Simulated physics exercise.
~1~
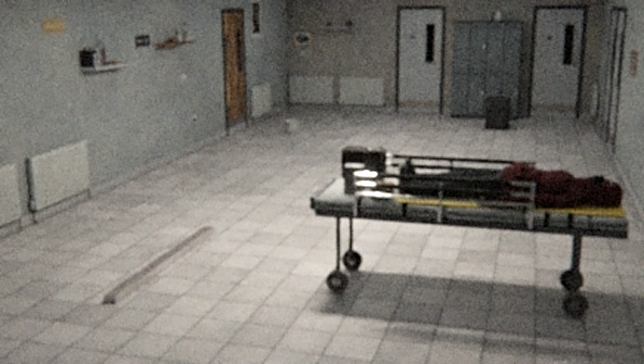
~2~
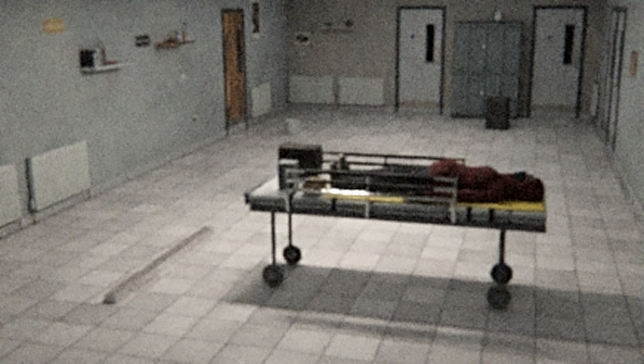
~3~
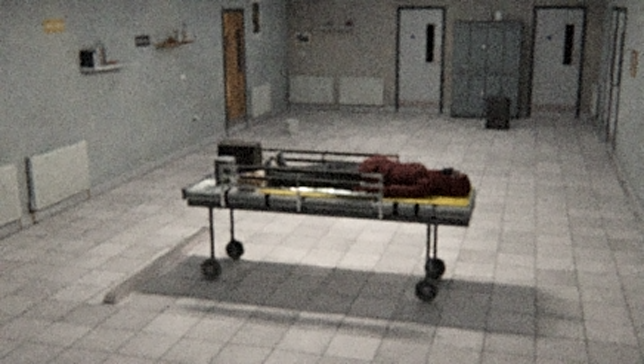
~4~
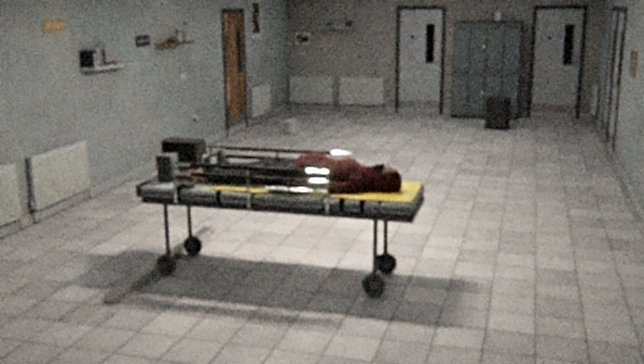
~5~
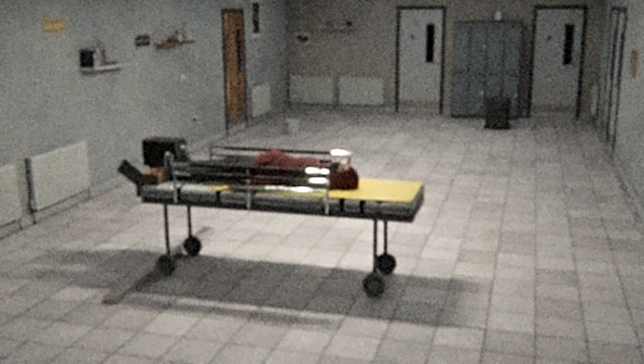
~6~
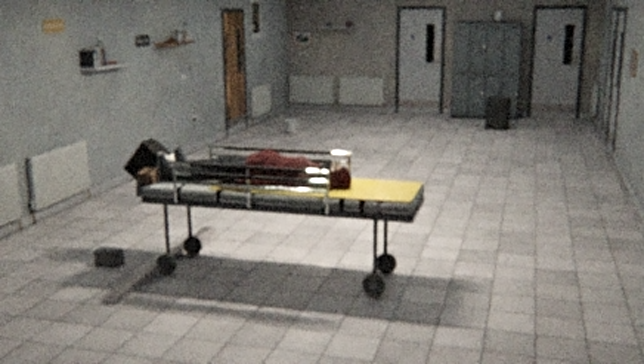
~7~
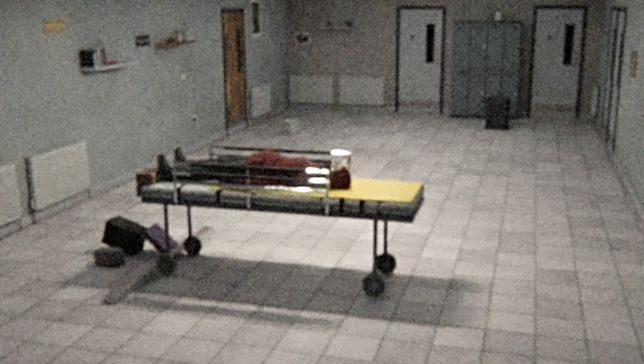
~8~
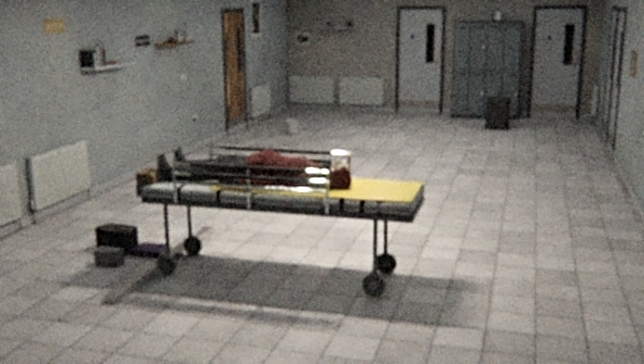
To begin with, a trolley carrying a person in dark red rolls leftward across a dim, tiled room, with a dark bag, a small grey device and other items at its left end. It stops abruptly, still level, while the person and the loose things keep sliding left. The grey device tips over the end and drops to the floor, landing on its side. The dark bag tilts after it and falls with a purple folder, both turning over on the way down. Finally, the three lie below the left end, while a brown box and the person remain aboard.
